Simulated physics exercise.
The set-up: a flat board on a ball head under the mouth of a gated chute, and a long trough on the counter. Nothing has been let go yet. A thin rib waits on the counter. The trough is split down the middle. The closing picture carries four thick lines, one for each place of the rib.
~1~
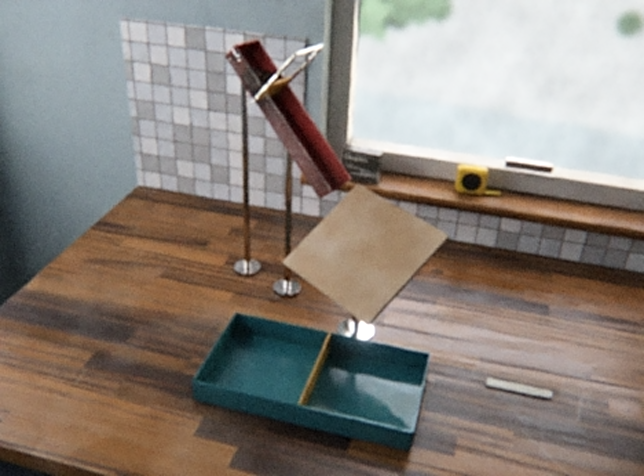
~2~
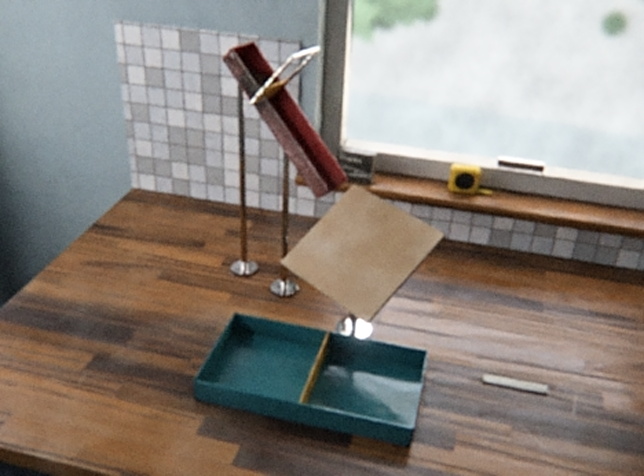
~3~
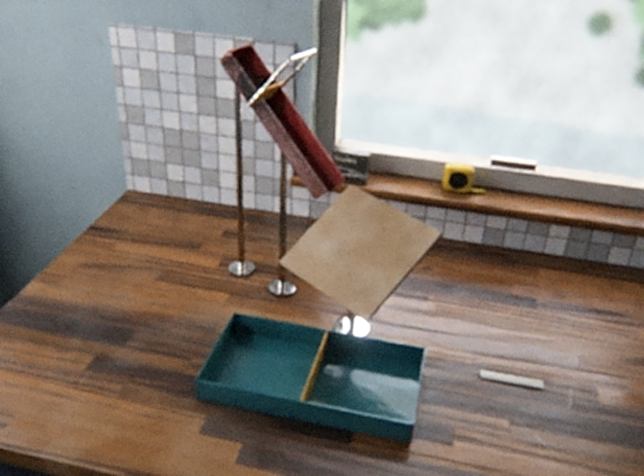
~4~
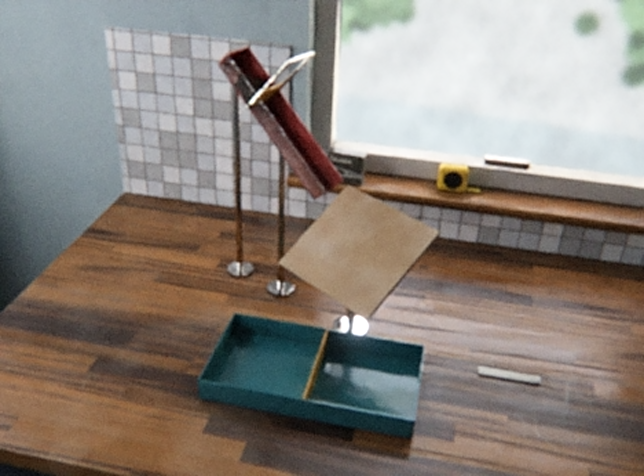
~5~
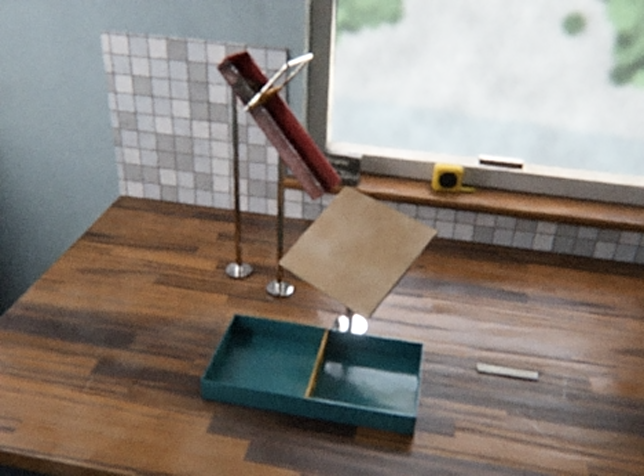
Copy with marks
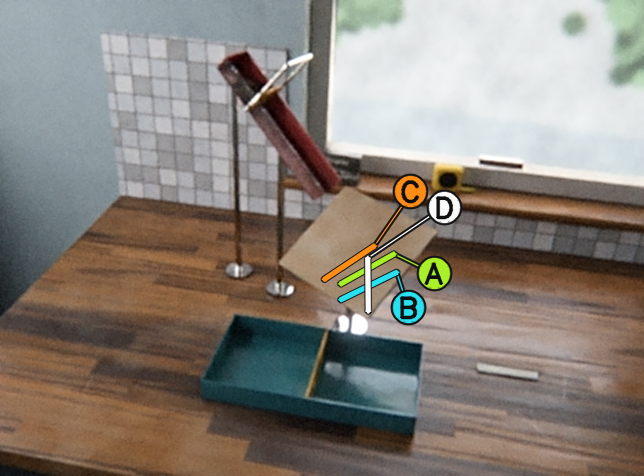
The view drifts slightly and smoothly, the window and yellow tape measure on its sill sliding a little left behind a wooden counter. Throughout, the sloping red chute on its thin stands, the tilted tan board below it, the divided teal trough and the small pale strip show no movement of their own.
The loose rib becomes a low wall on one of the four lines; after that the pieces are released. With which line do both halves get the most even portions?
Take D.
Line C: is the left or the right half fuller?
Left.
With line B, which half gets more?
More lands on the left.
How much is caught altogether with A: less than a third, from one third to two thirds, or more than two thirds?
More than two thirds.
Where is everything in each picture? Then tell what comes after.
Load behind the gate (264, 83), allspice berries; lip of the chute (330, 193), sloping fairly steeply, in the first frame.
Middle of the board (360, 249), tilted fairly steeply; middle of its low edge (321, 291); of its high edge (397, 207), in the second frame.
Front corners of the trough (196, 380) and (413, 424); front end of its middle wall (301, 401); gate still shut (273, 87), in the third frame.
Middle of the load (256, 90); lip (324, 194), in the fourth frame.
Middle of the load (255, 92); lip (322, 195), in the fifth frame.
On the marked copy, line A from (394, 253) to (340, 283); line B from (396, 272) to (340, 299); line C from (374, 245) to (324, 279); line D from (367, 258) to (368, 311).
With A, of what is caught, almost all in the left half, just a few in the right.
With B, of what is caught, almost all in the left half, about a tenth in the right.
With C, of what is caught, almost all in the left half, about a tenth in the right.
With D, of what is caught, roughly a third in the left half, roughly two thirds in the right.
